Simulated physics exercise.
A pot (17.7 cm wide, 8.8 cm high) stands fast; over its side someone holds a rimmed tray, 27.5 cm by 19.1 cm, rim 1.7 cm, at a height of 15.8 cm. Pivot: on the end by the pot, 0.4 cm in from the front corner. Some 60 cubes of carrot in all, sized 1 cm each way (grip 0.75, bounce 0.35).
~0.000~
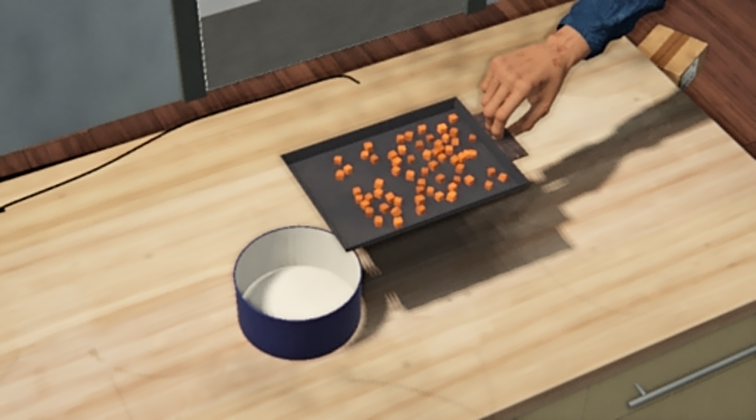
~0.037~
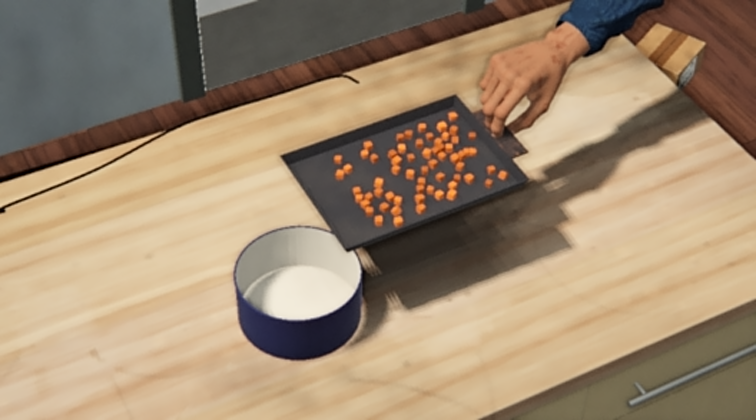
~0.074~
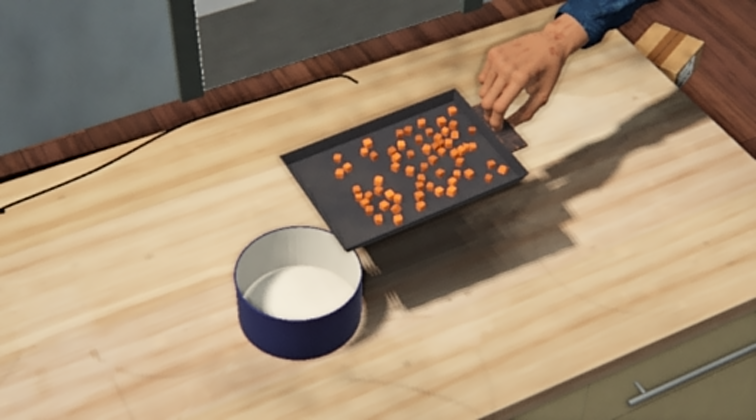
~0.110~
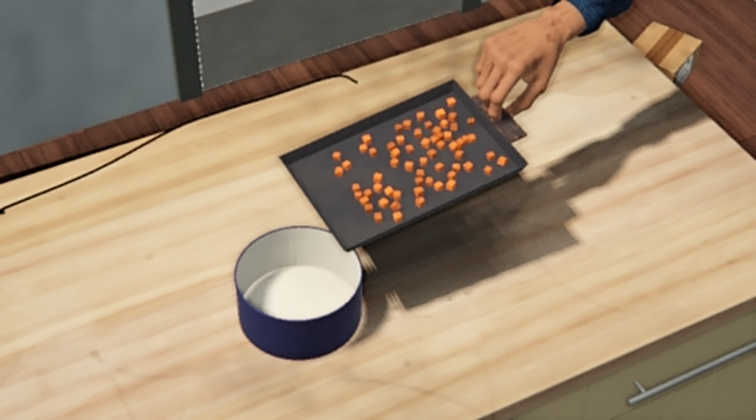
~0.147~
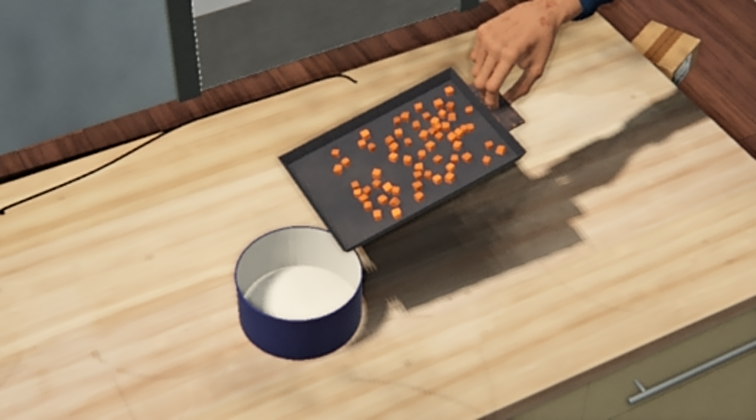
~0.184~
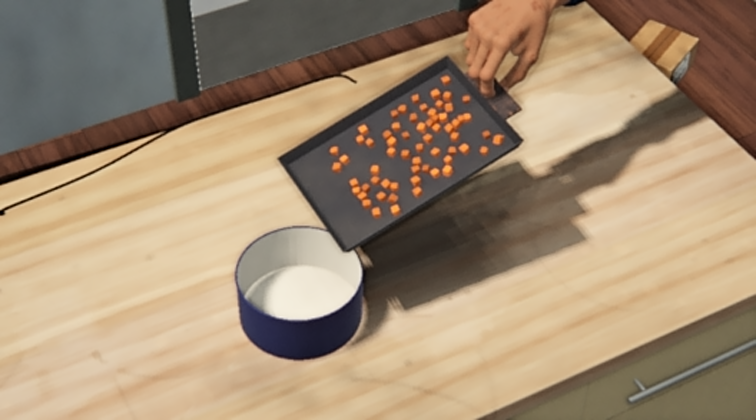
A hand in a blue sleeve grips the far right end of a dark rimmed tray scattered with small orange carrot cubes, above a pale wooden counter seen from above at an angle. A dark blue pot with a white interior stands at the tray's near left corner. The hand raises its end, tilting the tray toward the pot, while the cubes shift barely and the camera stays still.
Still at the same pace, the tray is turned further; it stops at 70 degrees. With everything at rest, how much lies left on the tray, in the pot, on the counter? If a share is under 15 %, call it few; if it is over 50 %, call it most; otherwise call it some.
I would say tray: Few, pot: Most, counter: Some.
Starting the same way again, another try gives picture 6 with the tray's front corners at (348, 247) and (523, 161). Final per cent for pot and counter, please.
The pot gets 10 and the counter 90.
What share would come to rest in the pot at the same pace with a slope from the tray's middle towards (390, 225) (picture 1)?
Something like 5 in a hundred.
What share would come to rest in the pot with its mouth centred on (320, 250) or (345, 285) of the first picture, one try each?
I'd say some 60 per cent for the first and some 30 per cent for the second.
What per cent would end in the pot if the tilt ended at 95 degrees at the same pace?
Estimated share: About 80 %.
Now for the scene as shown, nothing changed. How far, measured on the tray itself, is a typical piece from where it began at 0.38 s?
By then it sits near 1 cm from where it began.
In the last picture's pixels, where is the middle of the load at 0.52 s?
Approximately (342, 151) in the last picture.
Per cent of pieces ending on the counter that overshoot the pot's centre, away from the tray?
About 90 %.
After 0.38 s, tilt 44 degrees; the tray holds 100 %, the pot 0 %.
After 0.52 s, tilt 64 degrees; the tray holds 100 %, the pot 0 %.
After 0.78 s, tilt 70 degrees; the tray holds 15 %, the pot 60 %.
In the end, at 2.2 s, tray 10 %, pot 70 %, counter 20 %.
